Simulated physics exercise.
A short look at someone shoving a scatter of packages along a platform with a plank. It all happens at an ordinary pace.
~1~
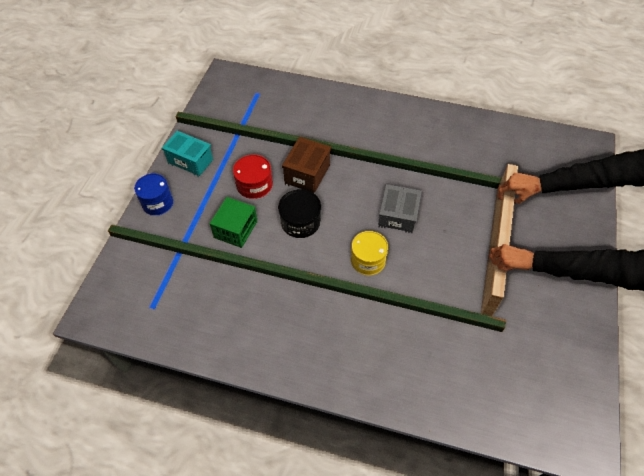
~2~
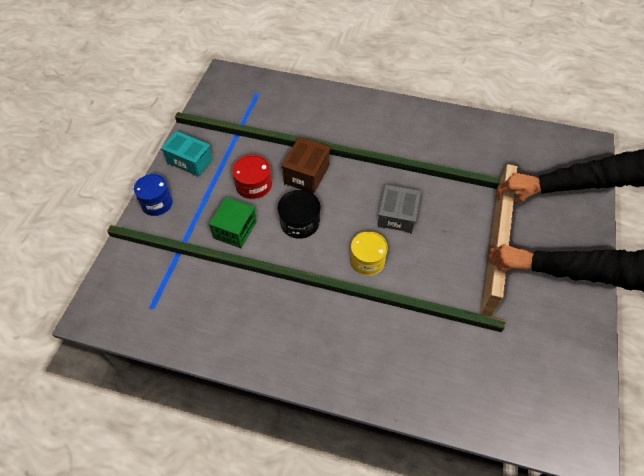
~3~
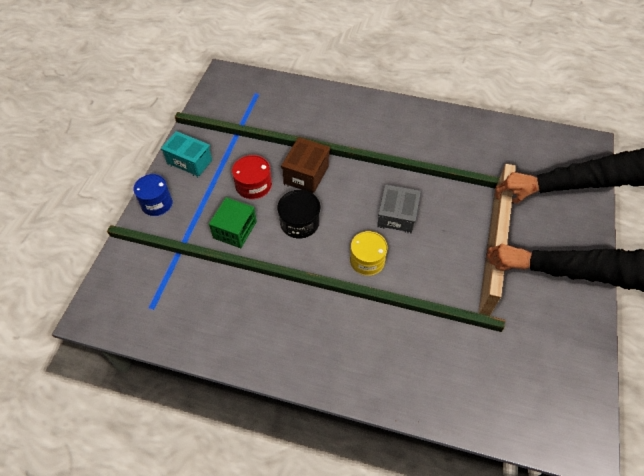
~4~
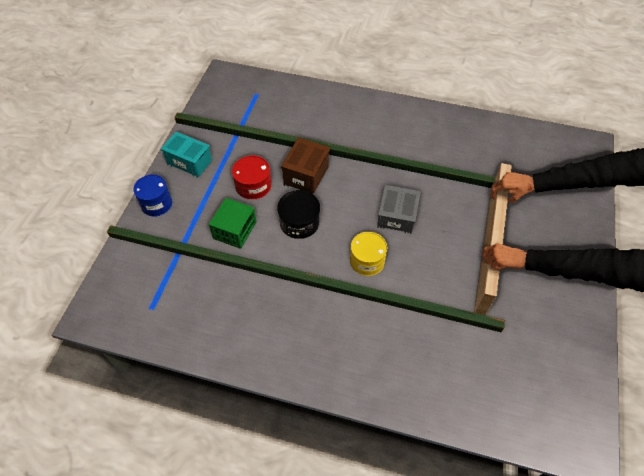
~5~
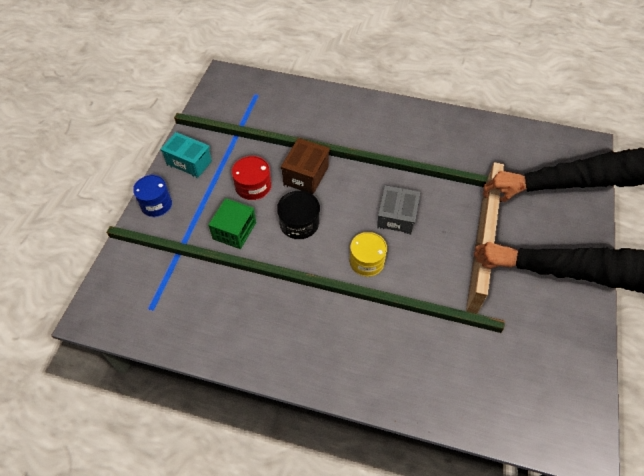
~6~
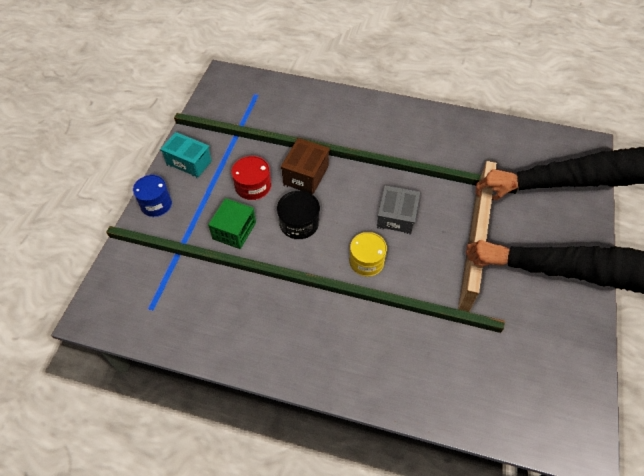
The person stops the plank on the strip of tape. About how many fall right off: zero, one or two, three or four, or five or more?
The number that fall off is one or two.
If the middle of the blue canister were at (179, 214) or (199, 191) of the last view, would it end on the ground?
The blue canister is lost; stays on.
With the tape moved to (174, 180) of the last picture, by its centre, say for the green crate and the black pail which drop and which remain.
The green crate falls, the black pail survives.
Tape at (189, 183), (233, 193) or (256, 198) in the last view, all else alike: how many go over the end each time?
Down on the ground: 4, 0 and 0.
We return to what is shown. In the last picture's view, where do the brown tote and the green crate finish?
The brown tote stops around (180, 133); the green crate around (147, 204).
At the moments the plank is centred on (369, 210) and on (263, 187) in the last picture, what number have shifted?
2 and 7.
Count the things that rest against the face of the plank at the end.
3 of them.
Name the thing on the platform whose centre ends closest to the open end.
That is the blue canister.
A little later, none off yet; blue canister at rest near (153, 196); turquoise tote at rest near (187, 155); red canister at rest near (252, 178).
Next, none off yet; blue canister at rest near (153, 196); turquoise tote at rest near (187, 155); red canister shifted a little near (243, 179).
Later still, none off yet; blue canister at rest near (153, 196); turquoise tote shifted a little near (177, 154); red canister shifted about its own width near (209, 173).
When it is over, the number that fall off is one or two; down, turquoise tote.
